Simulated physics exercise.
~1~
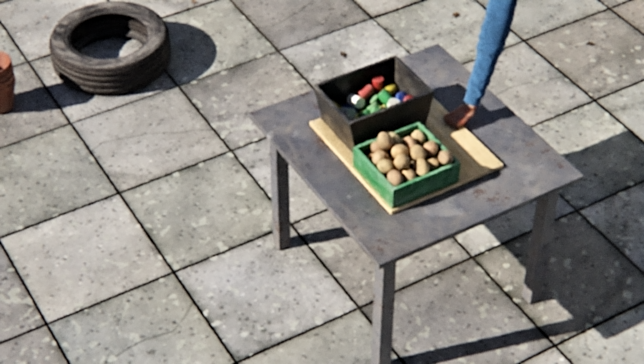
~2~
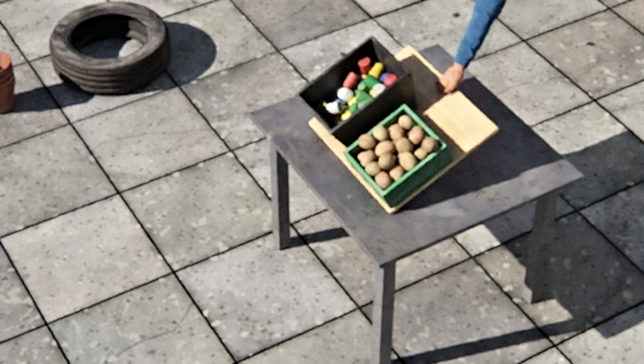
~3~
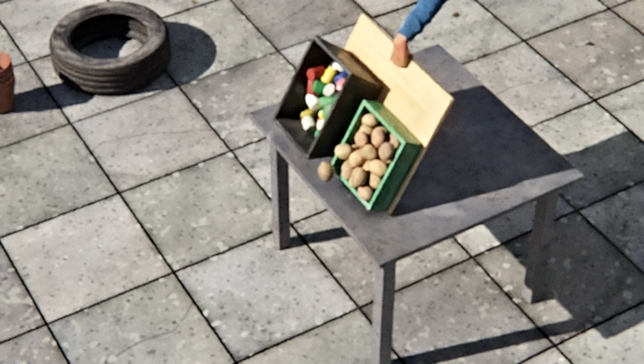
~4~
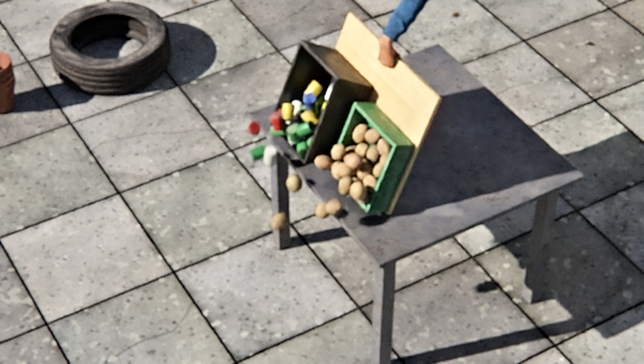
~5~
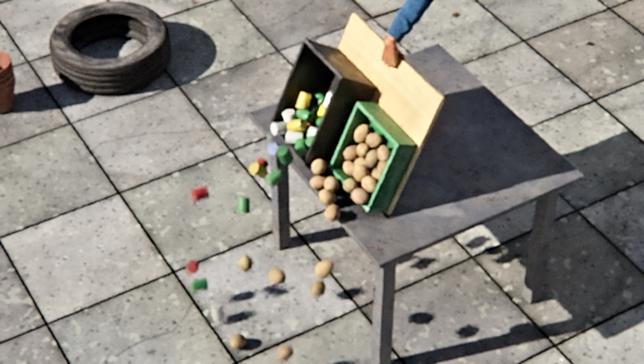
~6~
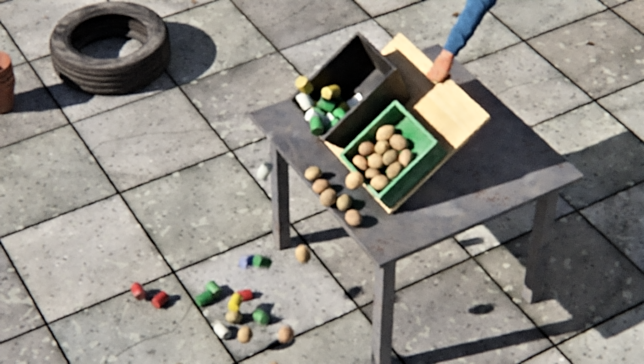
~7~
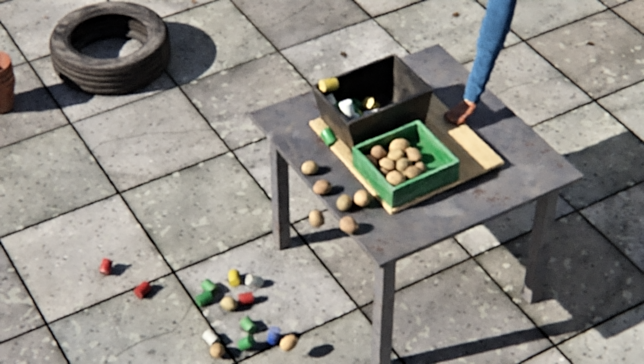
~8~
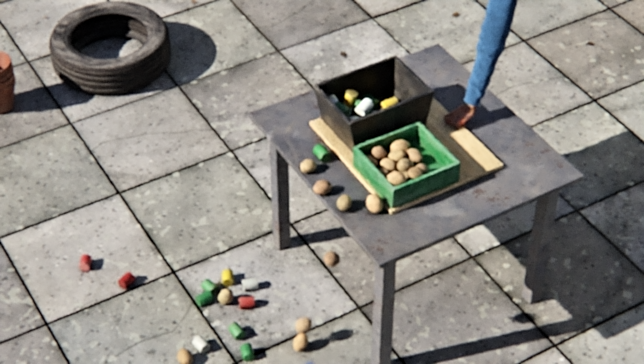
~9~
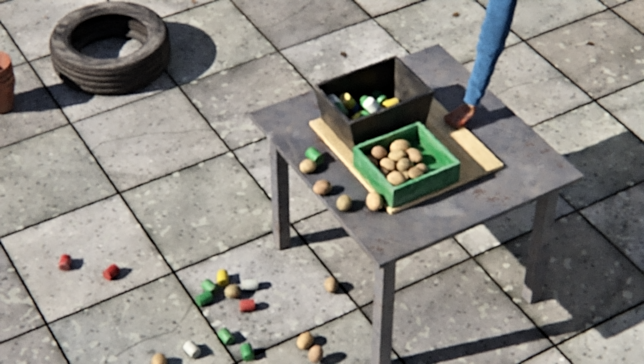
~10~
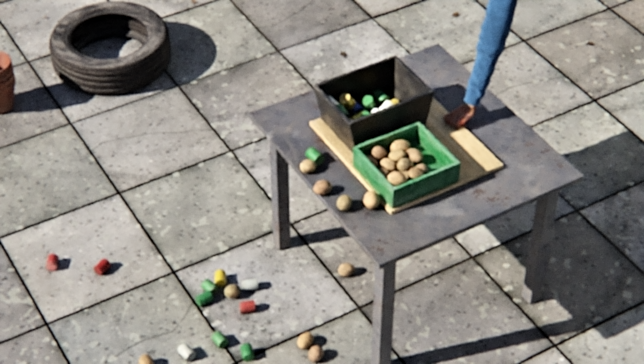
Hand tilting a board with two tubs leftward on a table, spilling some potatoes and small coloured jars, then lowering it flat.
